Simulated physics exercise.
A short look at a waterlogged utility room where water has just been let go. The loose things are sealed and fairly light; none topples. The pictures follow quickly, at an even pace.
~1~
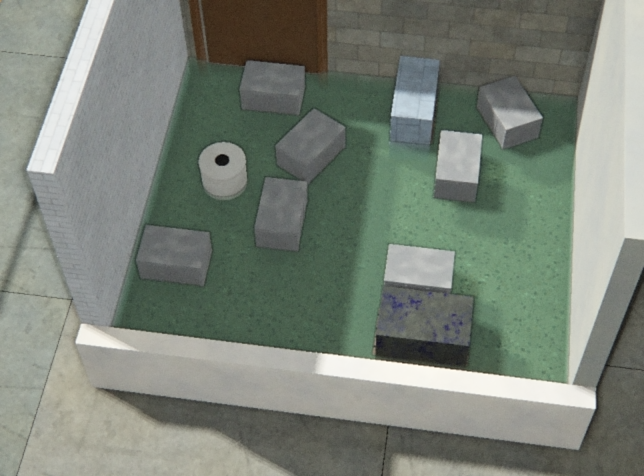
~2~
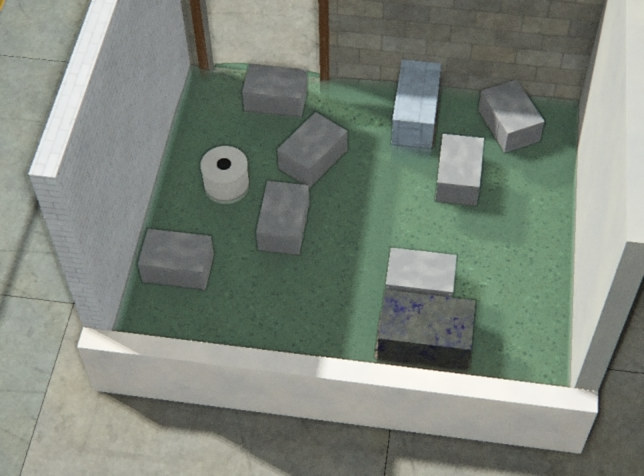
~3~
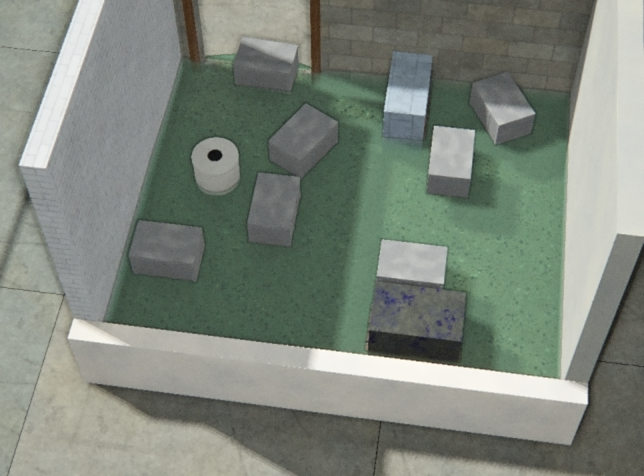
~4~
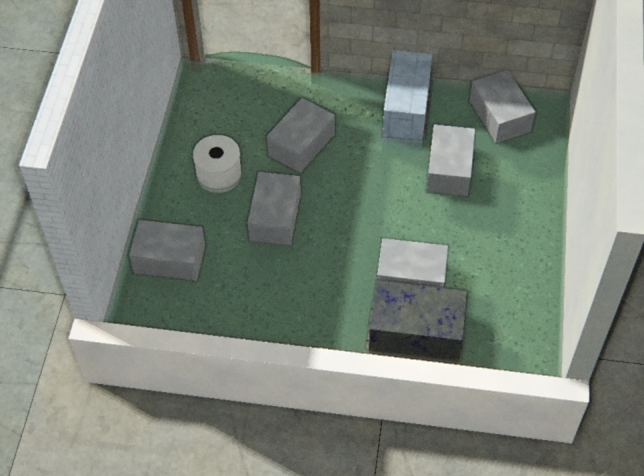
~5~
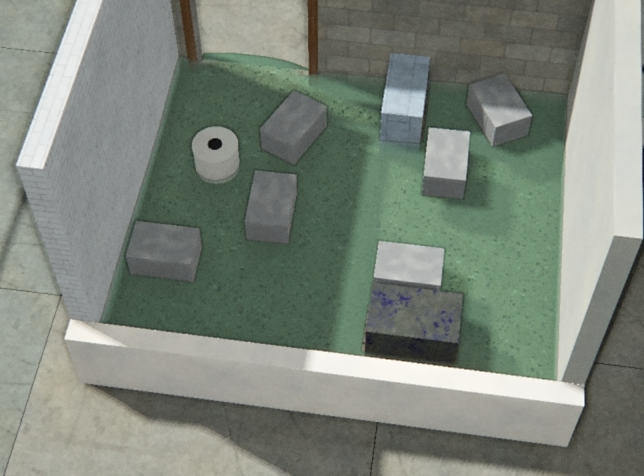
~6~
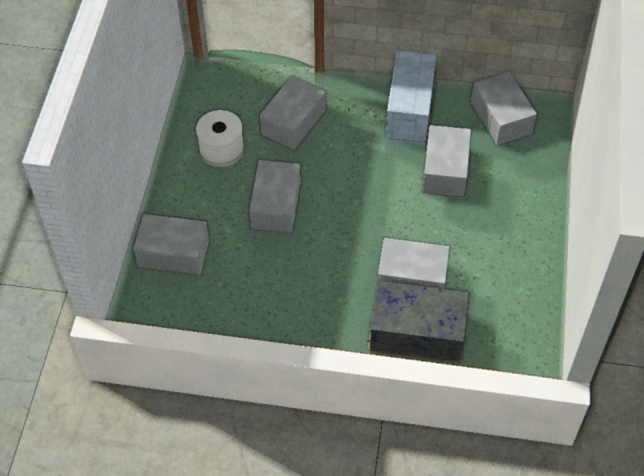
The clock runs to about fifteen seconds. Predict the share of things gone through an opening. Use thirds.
It is two thirds or more.
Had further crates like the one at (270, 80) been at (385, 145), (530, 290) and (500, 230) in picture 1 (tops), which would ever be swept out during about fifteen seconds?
One after the other: Carried outside, no, still in.
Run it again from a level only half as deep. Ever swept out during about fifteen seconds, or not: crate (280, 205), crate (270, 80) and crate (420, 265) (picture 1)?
As listed: Out, carried outside, still in.
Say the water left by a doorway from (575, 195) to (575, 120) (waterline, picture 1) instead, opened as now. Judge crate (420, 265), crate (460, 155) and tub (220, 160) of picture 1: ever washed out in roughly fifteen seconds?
In turn: Through, out, left behind.
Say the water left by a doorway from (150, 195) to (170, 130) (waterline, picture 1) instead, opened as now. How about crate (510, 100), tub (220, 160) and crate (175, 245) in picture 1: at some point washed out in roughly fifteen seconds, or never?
In turn: Still in, yes, gone.
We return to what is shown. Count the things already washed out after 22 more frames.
I count 5.
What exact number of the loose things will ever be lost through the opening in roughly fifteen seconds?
6 of them.
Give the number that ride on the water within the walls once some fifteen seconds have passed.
2 of them.
A moment on, 1 of 8 are out; 7 afloat.
Next, 4 of 8 are out; 4 afloat.
Later, 5 of 8 are out; 3 afloat.
In the end, 6 of 8 are out; 2 afloat.
